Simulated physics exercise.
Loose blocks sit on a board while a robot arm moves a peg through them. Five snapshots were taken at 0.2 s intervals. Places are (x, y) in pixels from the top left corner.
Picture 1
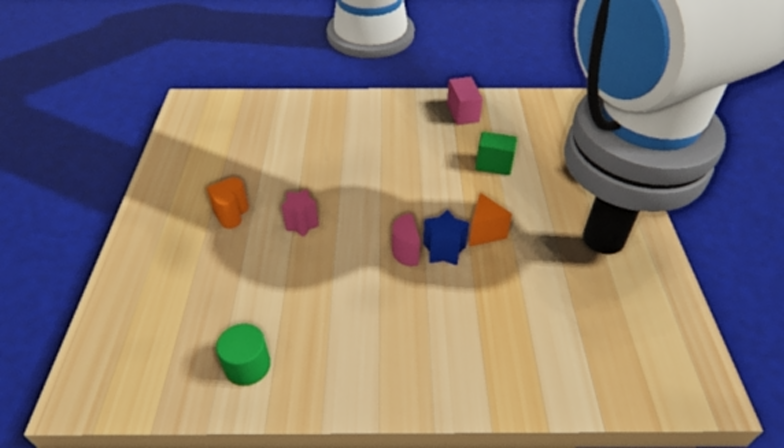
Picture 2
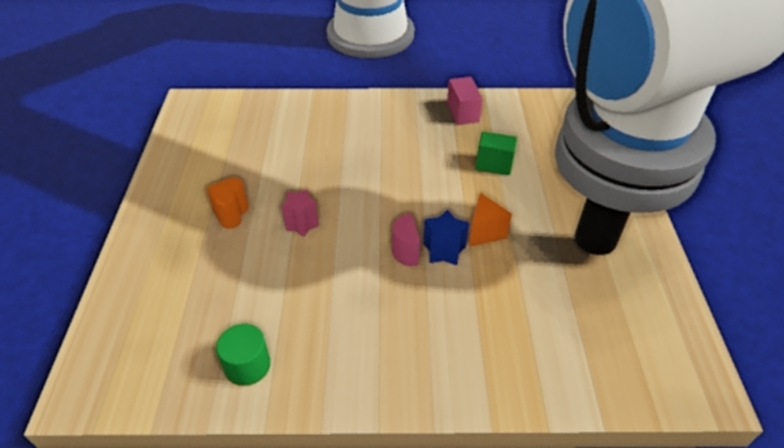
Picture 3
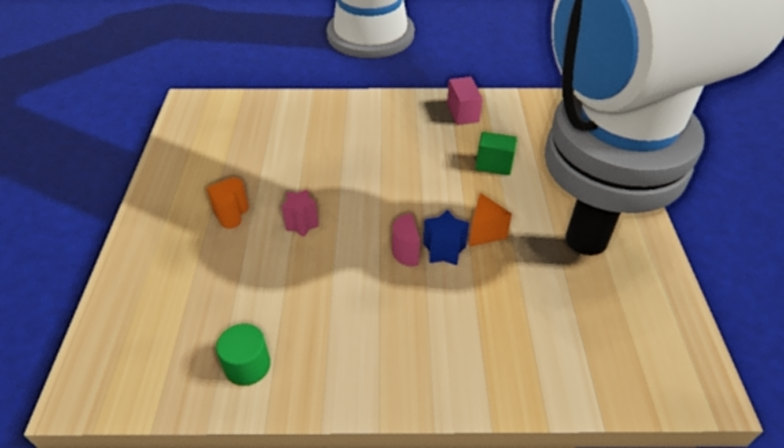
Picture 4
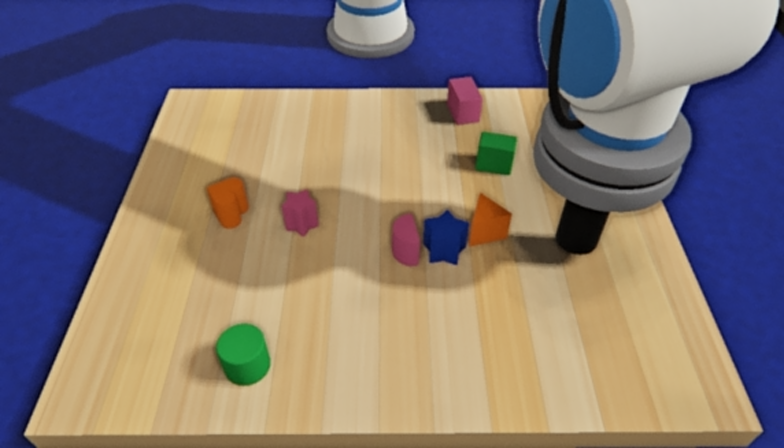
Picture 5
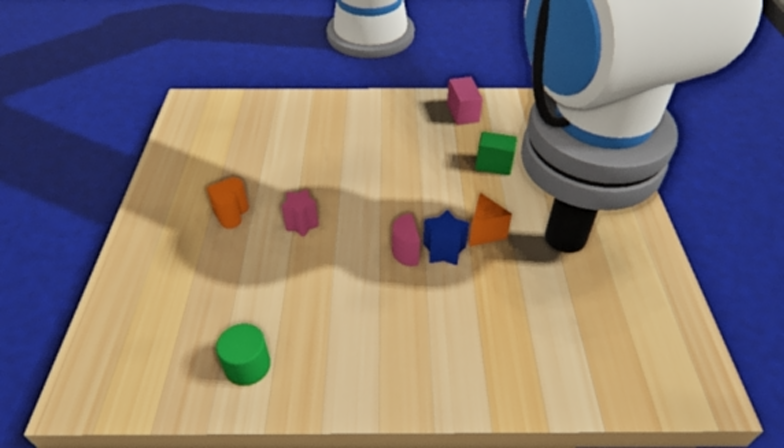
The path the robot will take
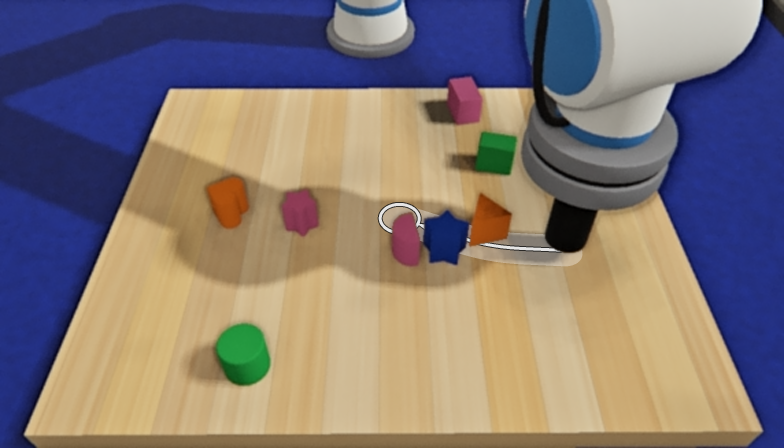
The footage shows a robot arm holding a black peg over the right side of a wooden board scattered with colourful blocks. The peg moves slightly left, nearing the orange triangular block, while all the blocks remain still.
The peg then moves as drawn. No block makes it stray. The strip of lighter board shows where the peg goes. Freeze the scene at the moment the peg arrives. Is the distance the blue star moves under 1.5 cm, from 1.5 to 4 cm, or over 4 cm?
Once the path is done, the blue star lies more than 4 cm from its present place.
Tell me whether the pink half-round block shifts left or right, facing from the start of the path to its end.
Toward the left.
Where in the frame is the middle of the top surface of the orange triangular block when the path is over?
Its top middle will sit at (412, 173).
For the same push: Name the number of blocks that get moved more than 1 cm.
I predict three or more.
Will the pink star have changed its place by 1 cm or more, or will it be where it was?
The pink star does not move.
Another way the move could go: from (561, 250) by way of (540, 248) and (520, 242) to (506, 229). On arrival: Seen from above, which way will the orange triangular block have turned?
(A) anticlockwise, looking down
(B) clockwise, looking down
Letter A.
The line goes from (561, 250) by way of (477, 242) to (400, 218).
What follows on the original path. One third of the way, peg at (507, 235); orange triangular block at (477, 205).
Two thirds of the way, peg at (450, 222); pink half-round block at (387, 234), turned 35° anticlockwise; blue star at (414, 223), turned 30° anticlockwise; orange triangular block at (435, 188).
At the end, peg at (400, 206); pink star unmoved; pink half-round block at (379, 243), turned 60° anticlockwise; blue star at (386, 218), turned 90° anticlockwise; orange triangular block at (412, 173), turned 40° clockwise.
